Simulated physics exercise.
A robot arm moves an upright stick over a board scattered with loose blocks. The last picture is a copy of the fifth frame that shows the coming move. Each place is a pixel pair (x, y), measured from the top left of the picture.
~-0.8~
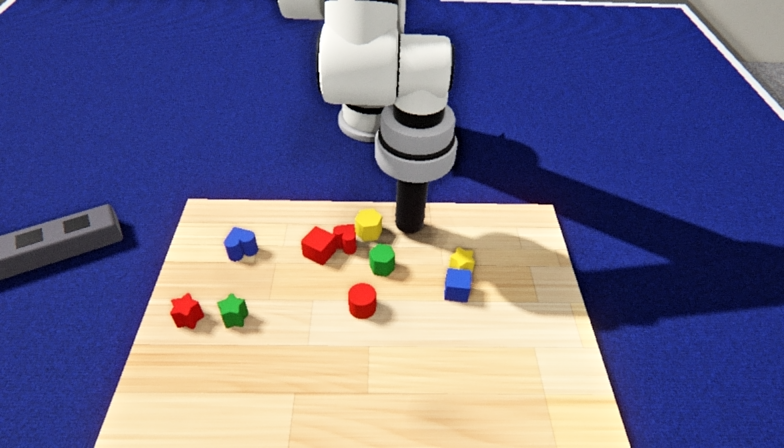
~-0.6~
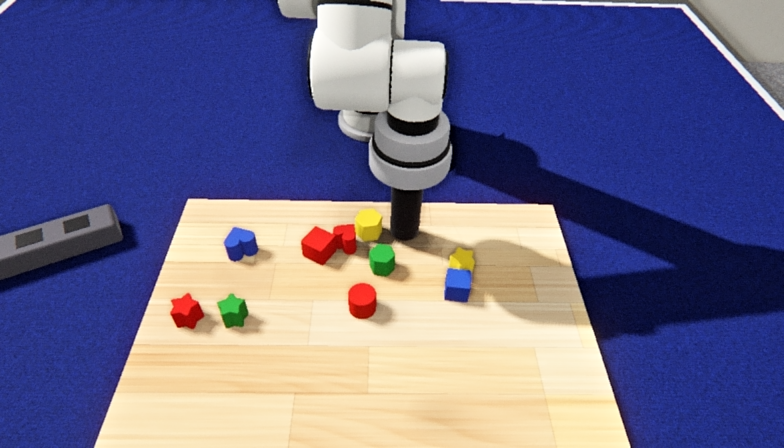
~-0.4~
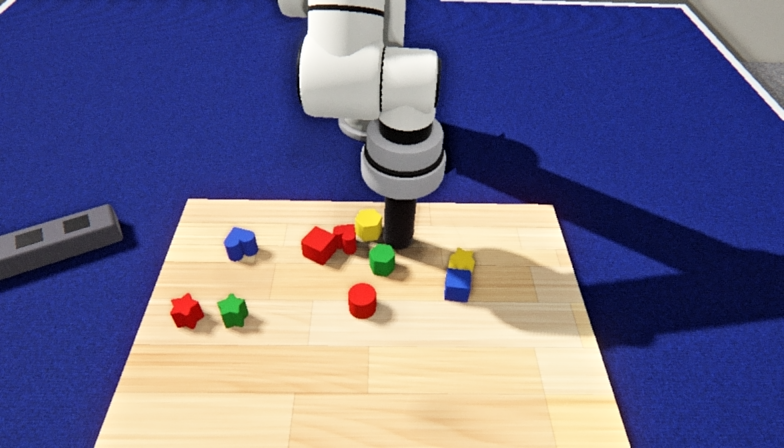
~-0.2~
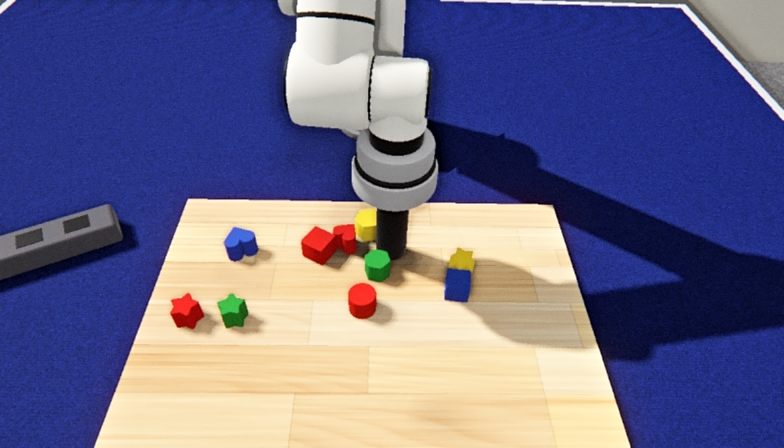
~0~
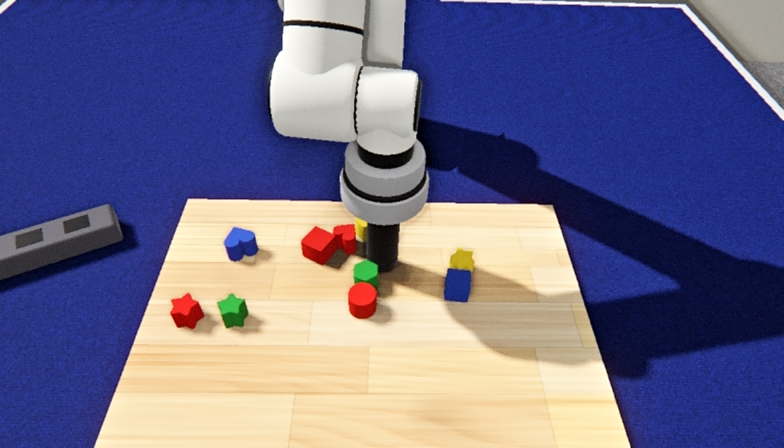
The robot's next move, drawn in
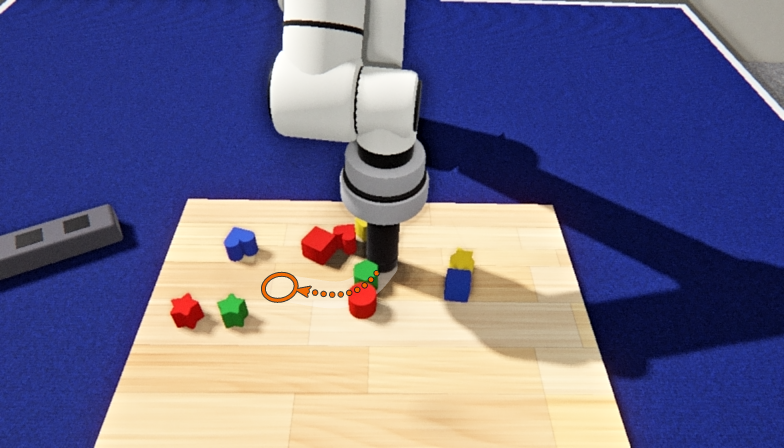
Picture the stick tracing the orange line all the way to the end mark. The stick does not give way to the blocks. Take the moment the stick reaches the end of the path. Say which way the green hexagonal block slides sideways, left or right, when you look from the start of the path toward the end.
The answer is left.
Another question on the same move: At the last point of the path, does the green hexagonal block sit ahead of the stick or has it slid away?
Slipped clear.
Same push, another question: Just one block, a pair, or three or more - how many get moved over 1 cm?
Count: Two.
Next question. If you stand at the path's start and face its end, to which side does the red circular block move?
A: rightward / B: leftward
Option B.
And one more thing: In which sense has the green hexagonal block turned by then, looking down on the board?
Looking down, my answer is that the green hexagonal block rotates anticlockwise.
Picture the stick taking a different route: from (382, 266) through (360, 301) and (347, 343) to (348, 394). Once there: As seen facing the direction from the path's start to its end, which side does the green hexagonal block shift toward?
Moves right.
Drawn move, from (382, 266) via (357, 290) and (318, 293), ending at (280, 287).
On the path given first. One third of the way, stick (357, 285); red circular block (354, 312); green hexagonal block (337, 293).
Two thirds of the way, stick (317, 288); red circular block (353, 313); green hexagonal block (314, 305), turned 50° anticlockwise.
At the end, stick (279, 282); red heart-shaped block still; red circular block (353, 313); green hexagonal block (314, 305), turned 50° anticlockwise.
